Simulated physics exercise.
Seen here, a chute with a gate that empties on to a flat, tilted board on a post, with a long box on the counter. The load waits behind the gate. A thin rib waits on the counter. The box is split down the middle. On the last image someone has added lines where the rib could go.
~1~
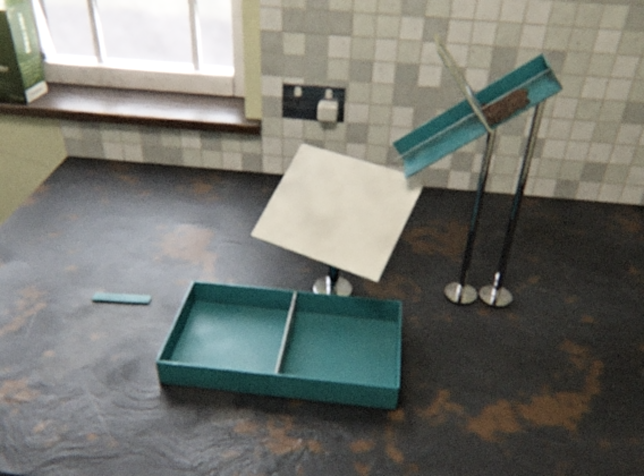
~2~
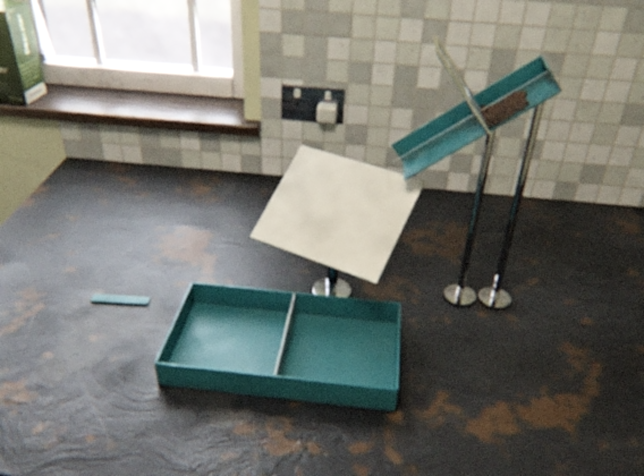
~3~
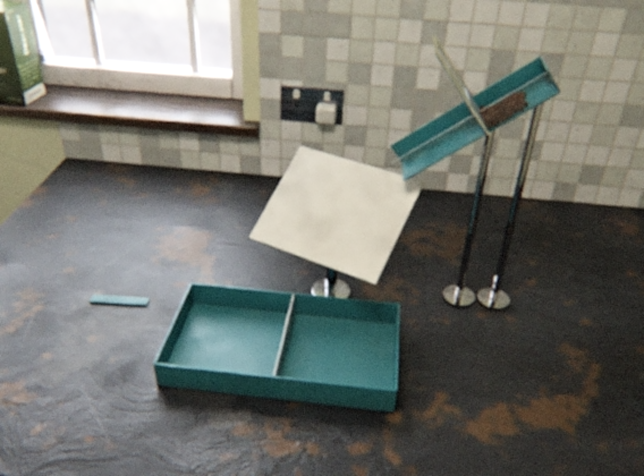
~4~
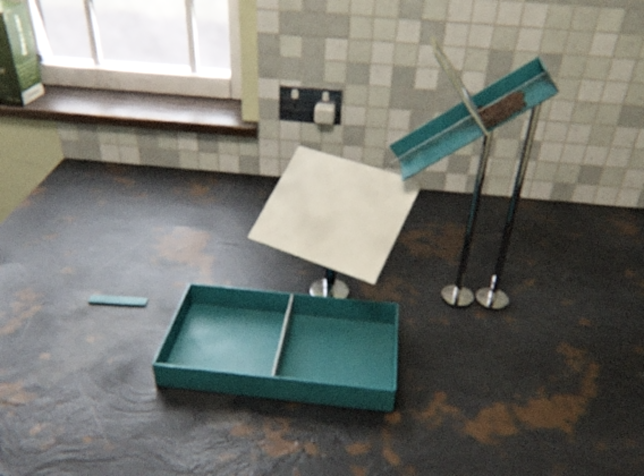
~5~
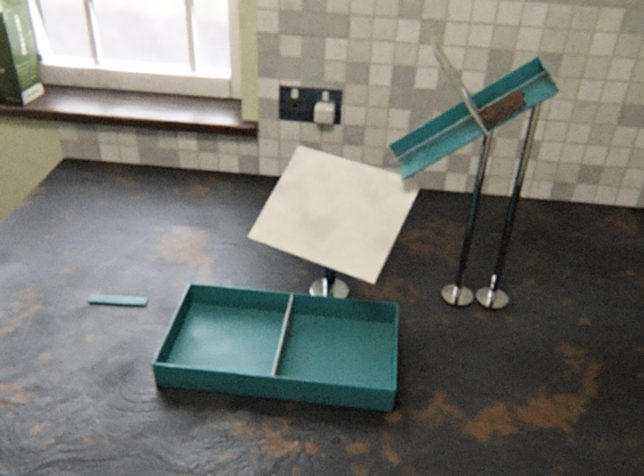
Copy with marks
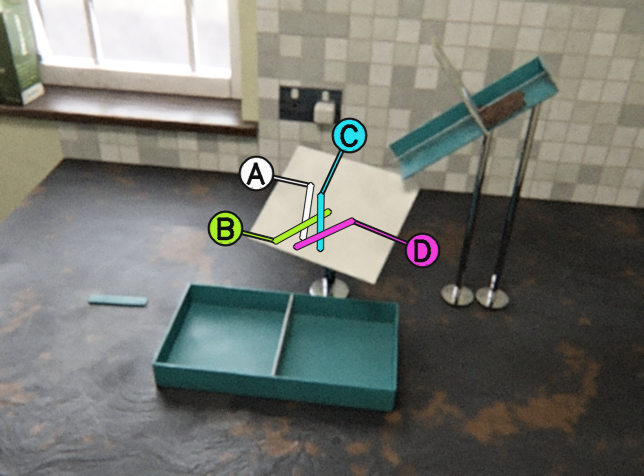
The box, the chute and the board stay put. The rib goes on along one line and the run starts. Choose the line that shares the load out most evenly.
Take A.
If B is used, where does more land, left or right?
More lands on the left.
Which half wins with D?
More lands on the left.
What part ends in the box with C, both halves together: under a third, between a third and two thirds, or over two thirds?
It is over two thirds.
On the marked copy, line A from (310, 185) to (303, 237); line B from (328, 211) to (275, 241); line C from (320, 195) to (320, 248); line D from (352, 221) to (296, 246).
For line A, of what is caught, about half in the left half, about half in the right.
For line B, of what is caught, nearly all in the left half, a small part in the right.
For line C, of what is caught, a stray few in the left half, nearly all in the right.
For line D, of what is caught, most in the left half, a small part in the right.
